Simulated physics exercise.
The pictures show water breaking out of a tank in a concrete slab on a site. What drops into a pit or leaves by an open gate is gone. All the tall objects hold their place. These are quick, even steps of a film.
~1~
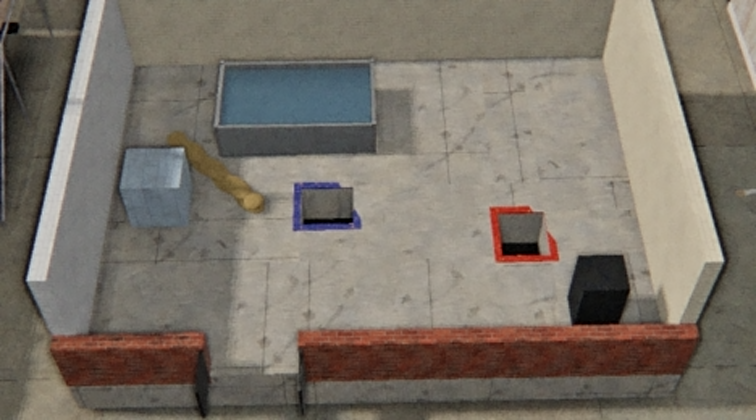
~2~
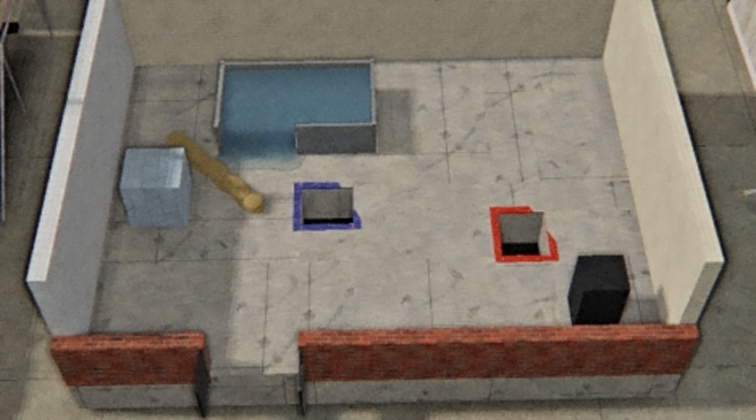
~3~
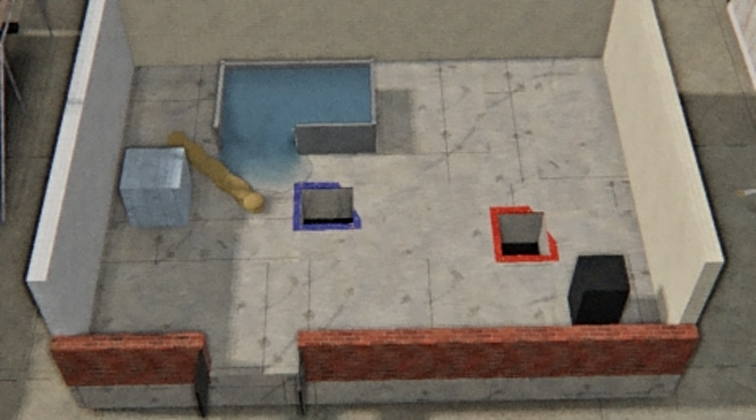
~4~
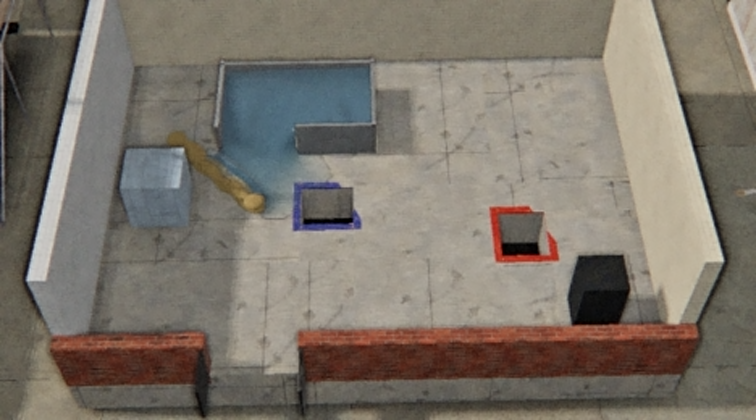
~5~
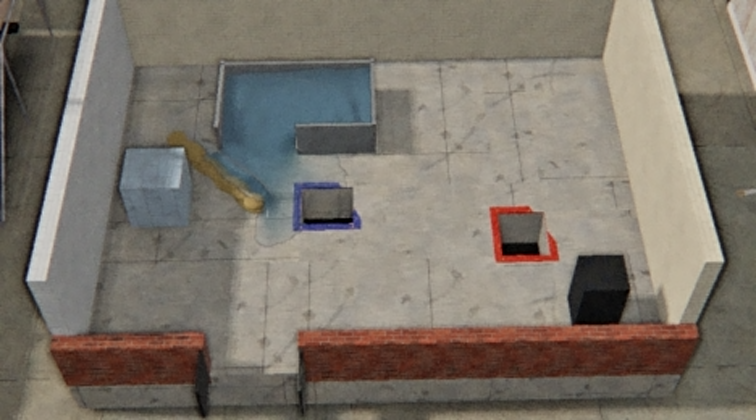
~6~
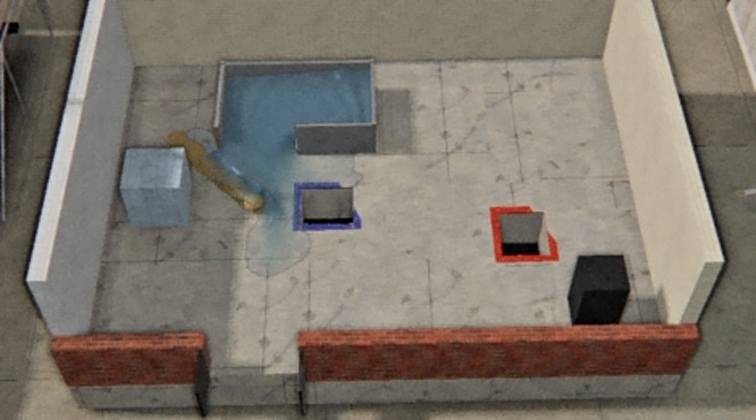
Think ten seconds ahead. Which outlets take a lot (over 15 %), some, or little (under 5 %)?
One by one: The gate takes from 5 to 15 %; the blue pit takes more than 15 %; the red pit takes less than 5 %.
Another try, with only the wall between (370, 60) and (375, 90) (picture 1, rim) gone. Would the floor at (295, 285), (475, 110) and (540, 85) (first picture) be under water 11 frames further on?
In that order: No water, awash, under water.
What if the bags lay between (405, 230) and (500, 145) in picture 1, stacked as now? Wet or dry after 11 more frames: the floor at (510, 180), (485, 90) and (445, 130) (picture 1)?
One after the other: Free of water, free of water, free of water.
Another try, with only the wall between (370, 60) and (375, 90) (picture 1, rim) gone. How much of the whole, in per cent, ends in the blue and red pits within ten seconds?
In per cent: Blue 0, red 14.
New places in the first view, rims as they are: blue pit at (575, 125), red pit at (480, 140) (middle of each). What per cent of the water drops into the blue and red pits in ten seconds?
Parts in a hundred: Blue 4, red 4.
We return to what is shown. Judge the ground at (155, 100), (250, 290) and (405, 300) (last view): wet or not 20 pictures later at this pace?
As listed: Wet, wet, covered.
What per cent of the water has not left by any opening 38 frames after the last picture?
Close to 58 %.
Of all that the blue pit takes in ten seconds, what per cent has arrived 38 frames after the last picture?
Some 80 per cent.
A moment on, water covers 20 % of the floor; the gate 0 %, the blue pit 6 %, the red pit 0 %.
Next, water covers 35 % of the floor; the gate 2 %, the blue pit 13 %, the red pit 0 %.
Then, water covers 40 % of the floor; the gate 5 %, the blue pit 23 %, the red pit 0 %.
Later, water covers 45 % of the floor; the gate 10 %, the blue pit 32 %, the red pit 0 %.
In the end, water covers 55 % of the floor; the gate 12 %, the blue pit 40 %, the red pit 2 %.
